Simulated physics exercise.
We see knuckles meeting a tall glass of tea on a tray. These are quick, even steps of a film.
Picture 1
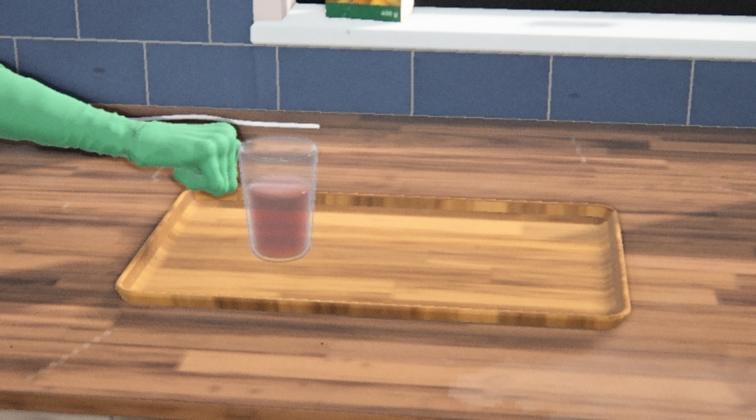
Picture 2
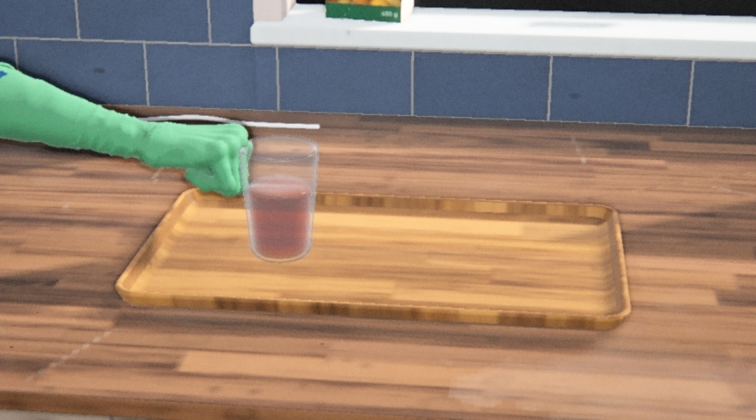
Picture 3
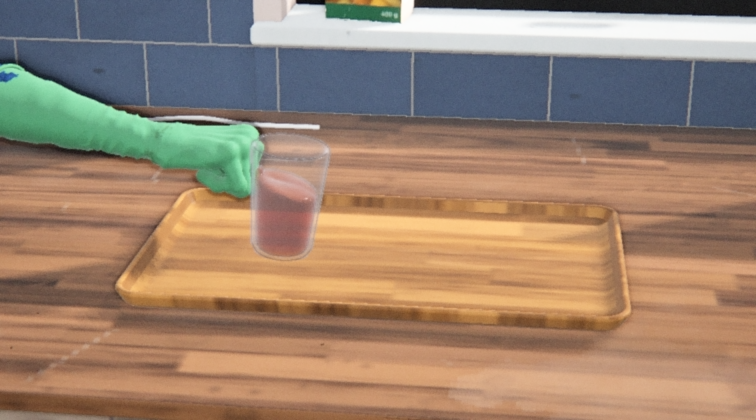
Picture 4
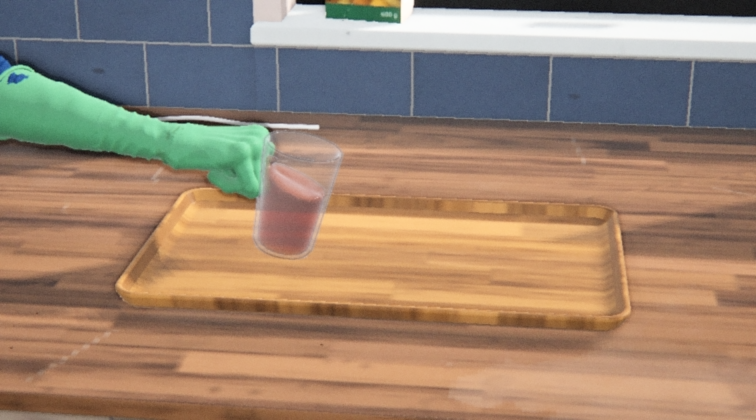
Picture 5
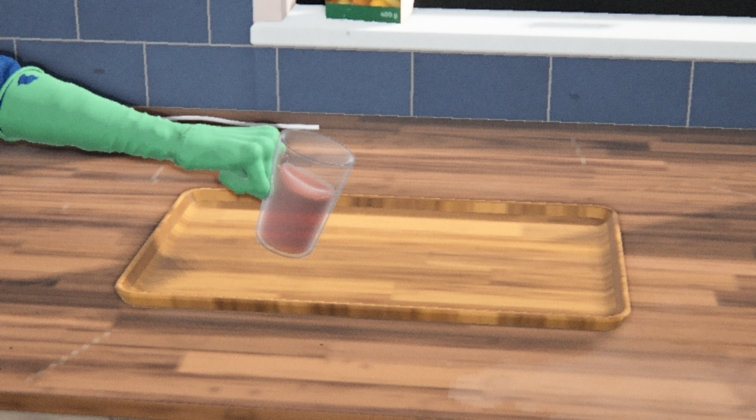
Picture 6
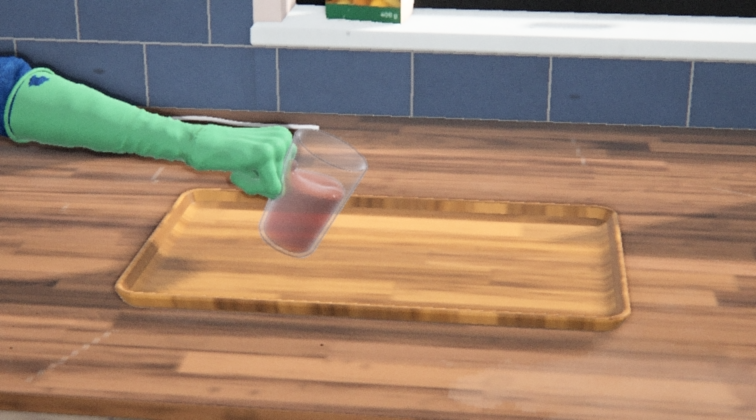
We see a green-gloved hand press its knuckles against the upper left side of a clear glass of reddish tea on a wooden tray, and the glass leans steadily to the right as the liquid shifts inside it.
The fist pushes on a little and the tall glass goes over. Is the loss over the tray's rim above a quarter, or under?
As it turns out, more than a quarter leaves the tray.
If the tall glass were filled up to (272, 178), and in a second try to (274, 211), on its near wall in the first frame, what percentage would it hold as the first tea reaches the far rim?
The first gives 45 %, the second 40 %.
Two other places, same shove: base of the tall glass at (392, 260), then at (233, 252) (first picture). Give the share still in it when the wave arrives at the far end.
About 75 and 40 per cent.
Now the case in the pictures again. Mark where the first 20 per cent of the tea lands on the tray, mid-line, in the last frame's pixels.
Close to (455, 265).
A moment on, the tall glass is falling and 100 per cent is in the glass, 0 on the tray and 0 above or beyond its rim.
Next, the tall glass lies on its side and 71 per cent is in the glass, 14 on the tray and 15 above or beyond its rim.
Then the tall glass lies on its side and 34 per cent is in the glass, 61 on the tray and 5 above or beyond its rim.
Later the tall glass lies on its side and 17 per cent is in the glass, 46 on the tray and 37 above or beyond its rim.
In the end 65 per cent is held by tray and glass, 35 is off the tray.
